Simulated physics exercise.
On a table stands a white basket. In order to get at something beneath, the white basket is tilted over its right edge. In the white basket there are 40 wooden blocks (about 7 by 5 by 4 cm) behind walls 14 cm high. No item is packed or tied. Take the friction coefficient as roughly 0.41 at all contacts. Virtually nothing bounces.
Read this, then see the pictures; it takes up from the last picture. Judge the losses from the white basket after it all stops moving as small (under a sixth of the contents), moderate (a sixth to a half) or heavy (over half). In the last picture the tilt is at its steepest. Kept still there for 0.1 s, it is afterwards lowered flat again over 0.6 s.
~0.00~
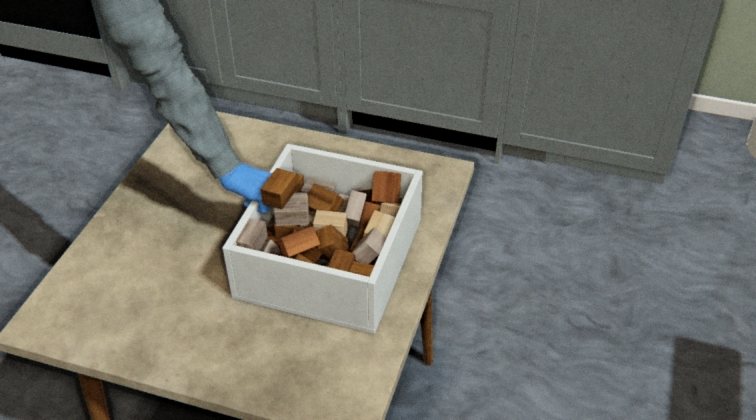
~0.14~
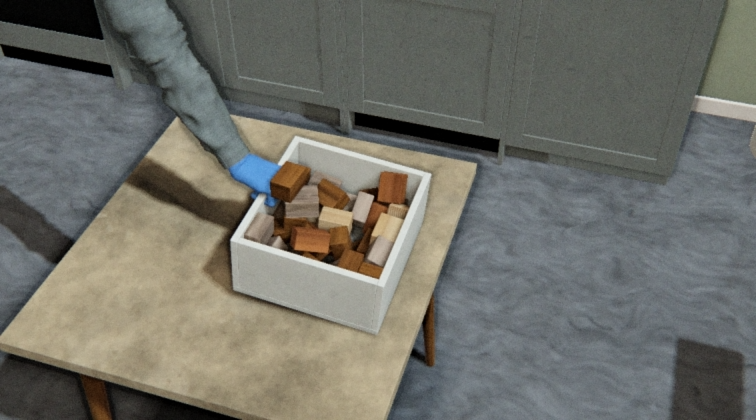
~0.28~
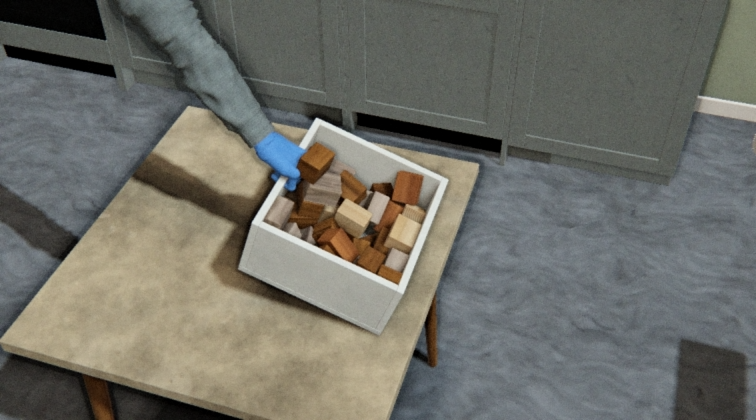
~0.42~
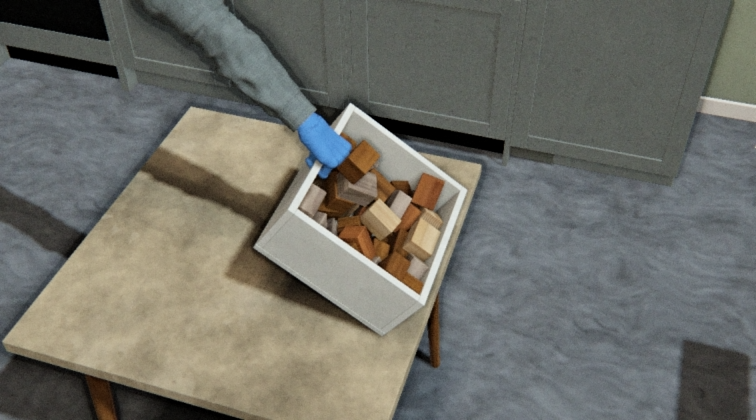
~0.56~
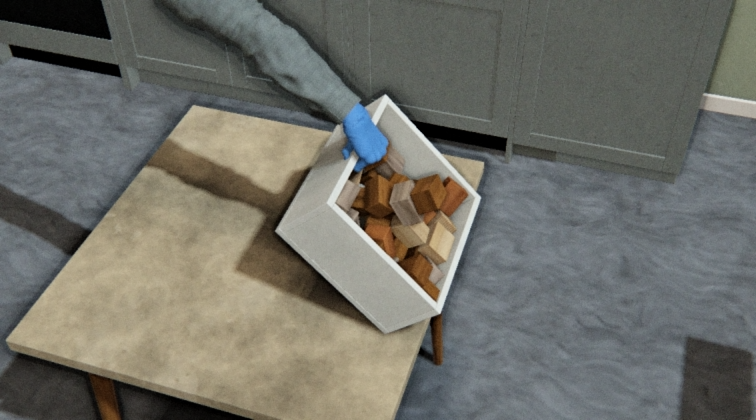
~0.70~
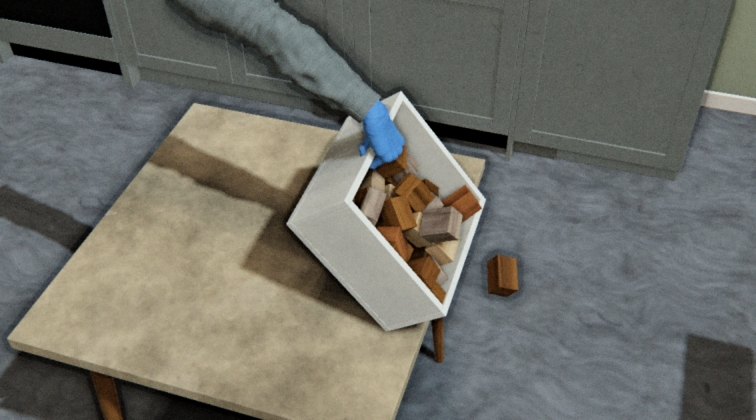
The losses are small.
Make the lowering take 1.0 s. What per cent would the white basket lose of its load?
White basket: 0 per cent.
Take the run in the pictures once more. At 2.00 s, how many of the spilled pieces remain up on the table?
The count is about 0.
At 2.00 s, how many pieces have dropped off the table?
About 2.
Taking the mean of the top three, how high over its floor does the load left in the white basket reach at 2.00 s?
I'd say some 15 cm high.
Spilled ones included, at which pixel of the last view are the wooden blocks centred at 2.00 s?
Pixel (360, 252), give or take.
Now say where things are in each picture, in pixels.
In the first frame (places track the rim corner closest to us here), white basket (369, 279); tipped 0°; all still inside.
The second frame shows white basket (378, 282); tipped 5°.
The third frame shows white basket (398, 288); tipped 18°.
The fourth frame shows white basket (420, 298); tipped 34°.
The fifth frame shows white basket (437, 307); tipped 47°.
The sixth frame shows white basket (443, 309); tipped 52°; 1 out, the lowest block at (502, 276).
After 0.91 s, tilt 47°; the white basket is down by 2 of 40.
After 1.17 s, tilt 17°; the white basket is down by 2 of 40.
After 1.53 s, tilt 0°; the white basket is down by 2 of 40.
Outcome (at 2.00 s), the white basket is down by 2 of 40. Asked share, 2 of 40, 5 per cent.
